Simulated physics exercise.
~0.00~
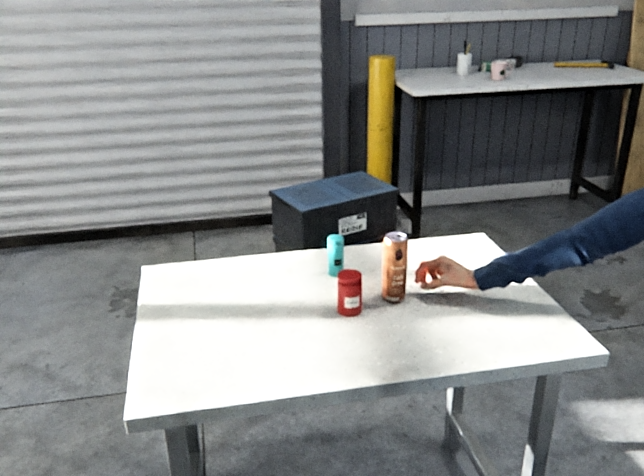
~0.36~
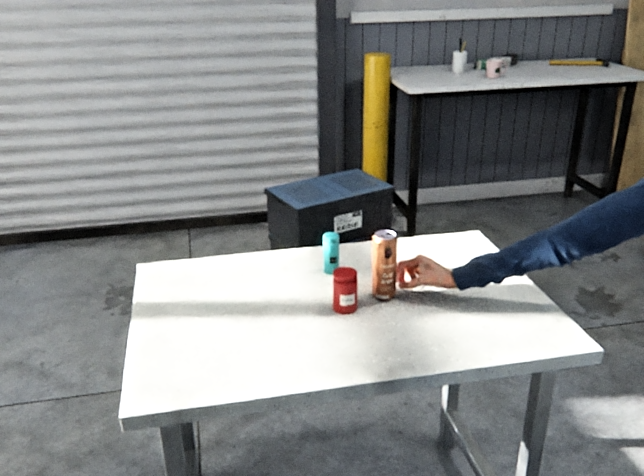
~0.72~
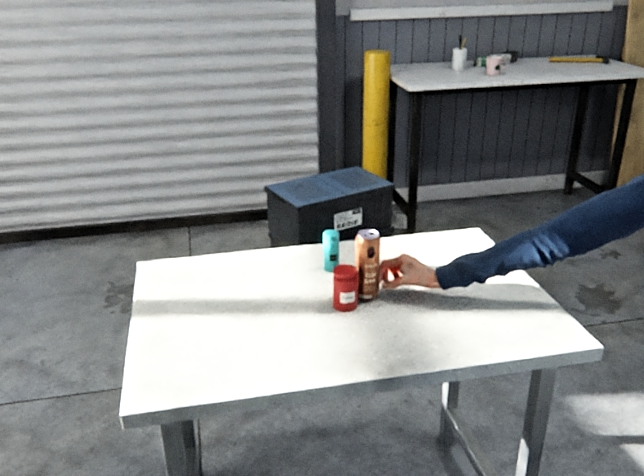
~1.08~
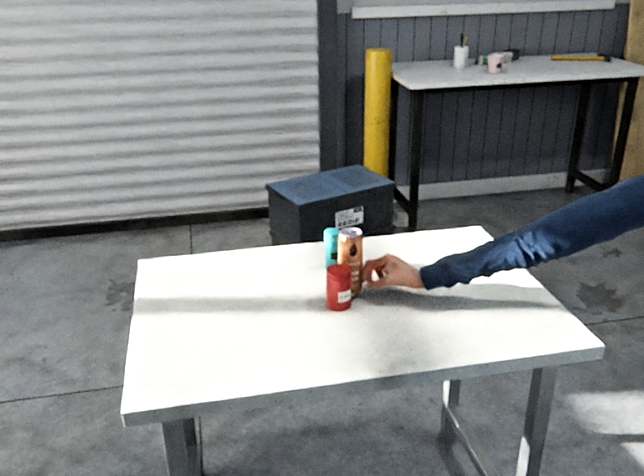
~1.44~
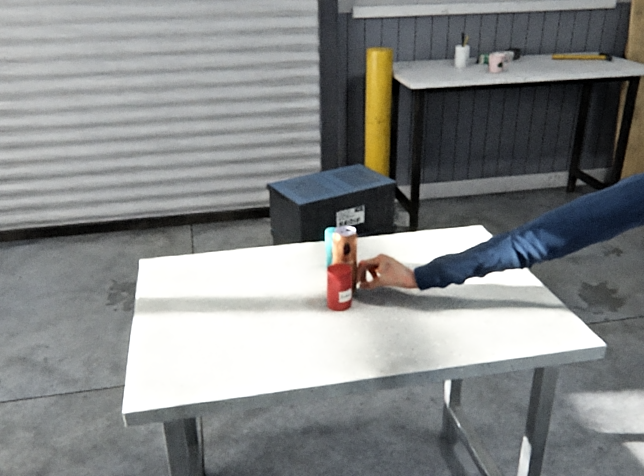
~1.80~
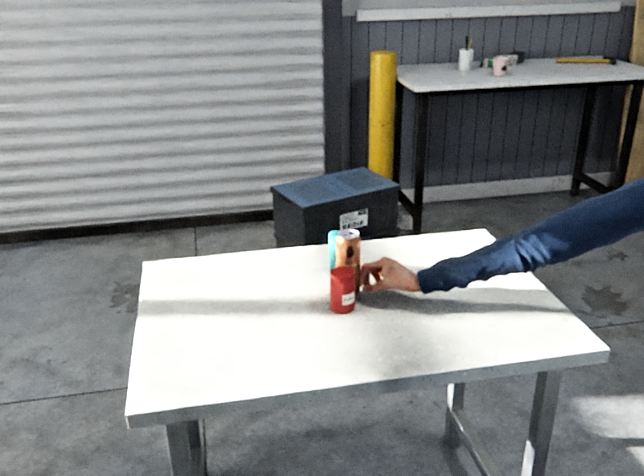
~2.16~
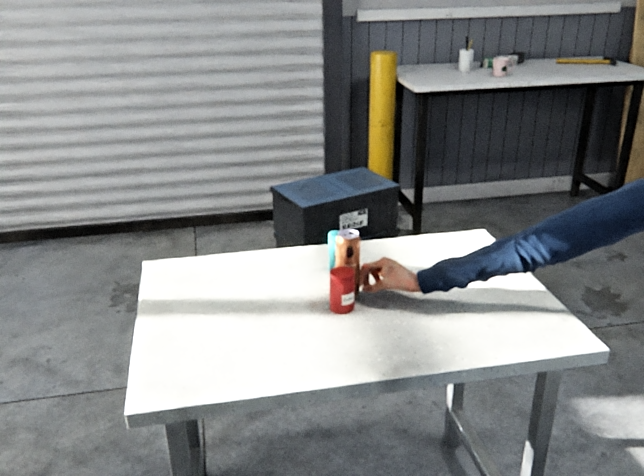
Hand in a blue sleeve pushing an upright orange can left across a white table, stopping behind a red jar, still standing.
